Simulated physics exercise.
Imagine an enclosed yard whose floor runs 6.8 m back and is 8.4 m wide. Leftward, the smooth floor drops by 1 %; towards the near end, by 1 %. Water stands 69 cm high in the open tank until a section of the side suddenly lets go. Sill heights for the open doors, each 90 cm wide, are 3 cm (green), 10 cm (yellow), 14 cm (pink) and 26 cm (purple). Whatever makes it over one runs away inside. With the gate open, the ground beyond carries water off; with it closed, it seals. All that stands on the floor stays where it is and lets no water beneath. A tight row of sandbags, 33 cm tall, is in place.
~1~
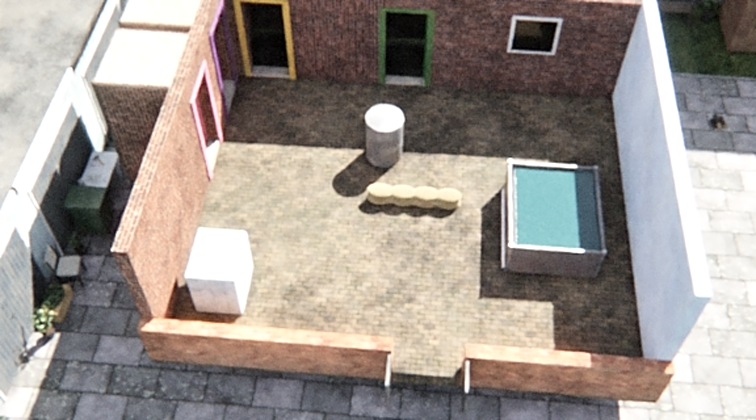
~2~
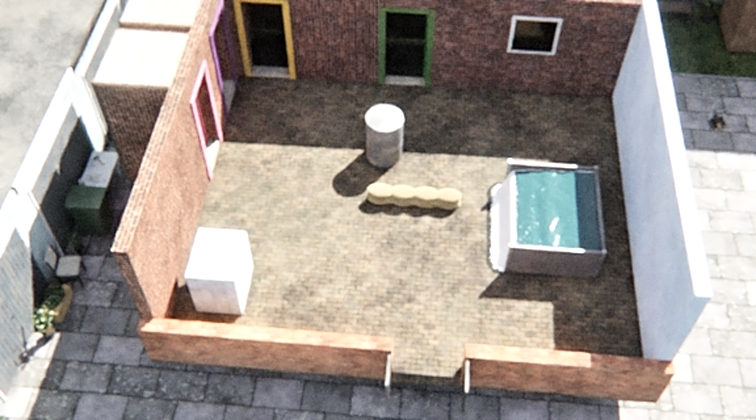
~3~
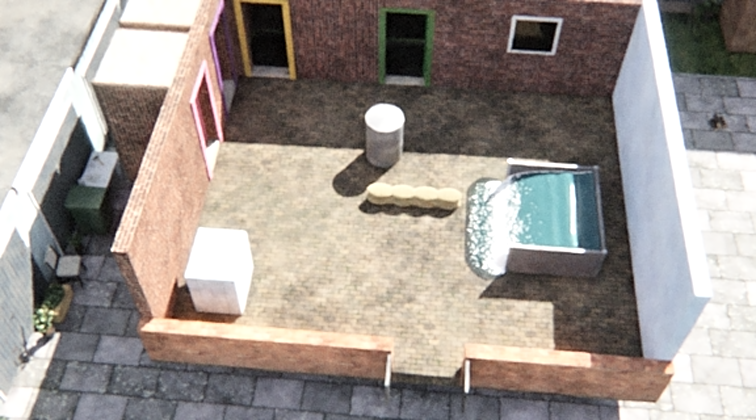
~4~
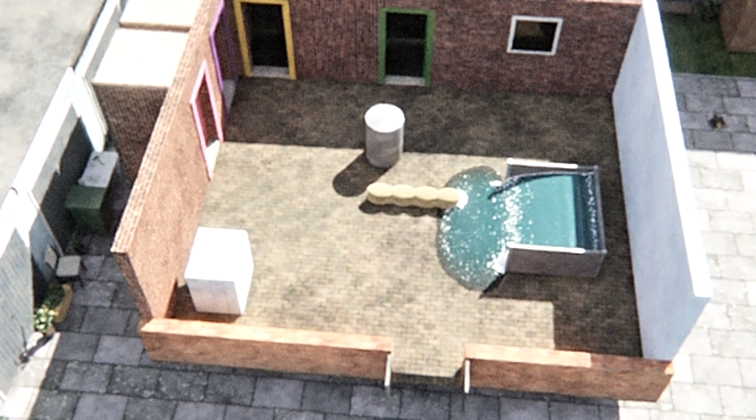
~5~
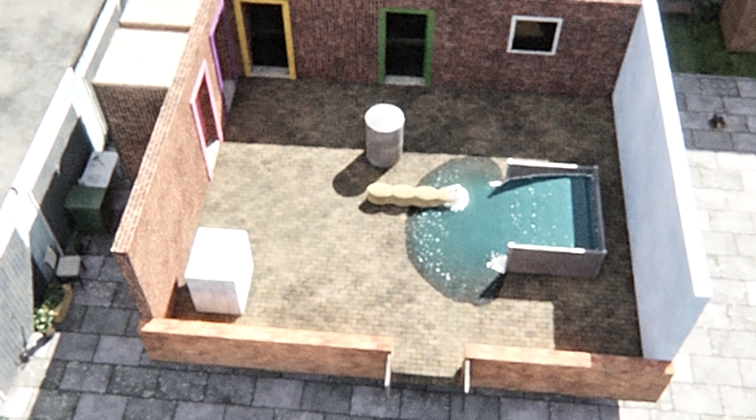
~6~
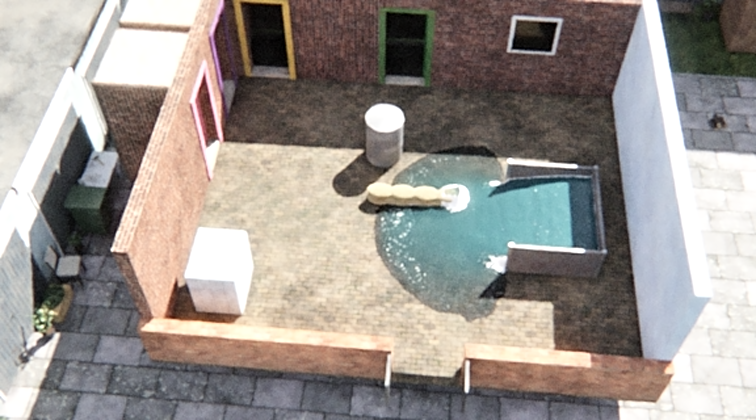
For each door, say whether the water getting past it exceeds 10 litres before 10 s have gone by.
By that time: The green door exceeds 10 litres; the yellow door stays at or below 10 litres; the pink door stays at or below 10 litres; the purple door stays at or below 10 litres.
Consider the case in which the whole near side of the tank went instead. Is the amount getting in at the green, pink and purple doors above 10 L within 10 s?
Note: Green short of the mark, pink short of the mark, purple short of the mark.
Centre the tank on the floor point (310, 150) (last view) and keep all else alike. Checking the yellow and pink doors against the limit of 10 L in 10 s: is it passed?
Lab note: Yellow door limit exceeded; pink door limit exceeded.
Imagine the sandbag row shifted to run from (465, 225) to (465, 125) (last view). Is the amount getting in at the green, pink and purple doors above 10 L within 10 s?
Moved that way: Green holds, pink holds, purple holds.
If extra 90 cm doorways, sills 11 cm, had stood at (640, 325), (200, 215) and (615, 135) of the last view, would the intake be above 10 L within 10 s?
Door 1: Lower; door 2: Higher; door 3: Lower.
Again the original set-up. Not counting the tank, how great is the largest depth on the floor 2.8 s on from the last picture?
Max around 32 cm.
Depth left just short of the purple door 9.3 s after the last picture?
Depth: ~ 9.0 cm.
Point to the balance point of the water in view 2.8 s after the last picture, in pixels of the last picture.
Roughly (339, 236) in the last picture.
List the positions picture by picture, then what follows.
Still water, 69 cm deep, in the open tank at (554, 208), in the first frame.
The front is at (502, 272), 1.1 m from the gap at (509, 218); 0.5 m2 of floor is under water; 69 cm left at the back of the open tank, in the second frame.
Water pours out at (508, 220) and has run 1.2 m, to (480, 273); typically 13 cm deep outside, 67 cm at the open tank's back, in the third frame.
The front is at (460, 280), 1.6 m from the gap at (508, 221); 3.0 m2 of floor is under water; 60 cm left at the back of the open tank, in the fourth frame.
Water pours out at (508, 222) and has run 2.0 m, to (419, 266); typically 8 cm deep outside, 59 cm at the open tank's back, in the fifth frame.
The front is at (380, 242), 2.5 m from the gap at (508, 222); 6.8 m2 of floor is under water; 55 cm left at the back of the open tank, in the sixth frame.
Then, 0.7 s after the last picture water covers 30 % of the floor and is deepest (38 cm) near (466, 209); green door not reached, yellow door not reached, pink door not reached, purple door not reached.
Then, 1.5 s after the last picture water covers 50 % of the floor and is deepest (33 cm) near (191, 250); green door 4 cm at the sill, 0 L in, yellow door not reached, pink door not reached, purple door not reached.
Then, 2.8 s after the last picture water covers 60 % of the floor and is deepest (32 cm) near (188, 334); green door 9 cm at the sill, 48 L in, yellow door 2 cm at the sill, 0 L in, pink door 12 cm at the sill, 0 L in, purple door 2 cm at the sill, 0 L in.
Then, 5.3 s after the last picture water covers 60 % of the floor and is deepest (18 cm) near (166, 342); green door 4 cm at the sill, 76 L in, yellow door 9 cm at the sill, 0 L in, pink door 8 cm at the sill, 0 L in, purple door 10 cm at the sill, 0 L in.
Then, 9.3 s after the last picture water covers 70 % of the floor and is deepest (10 cm) near (211, 178); green door 2 cm at the sill, 77 L in, yellow door 8 cm at the sill, 0 L in, pink door 9 cm at the sill, 0 L in, purple door 9 cm at the sill, 0 L in.
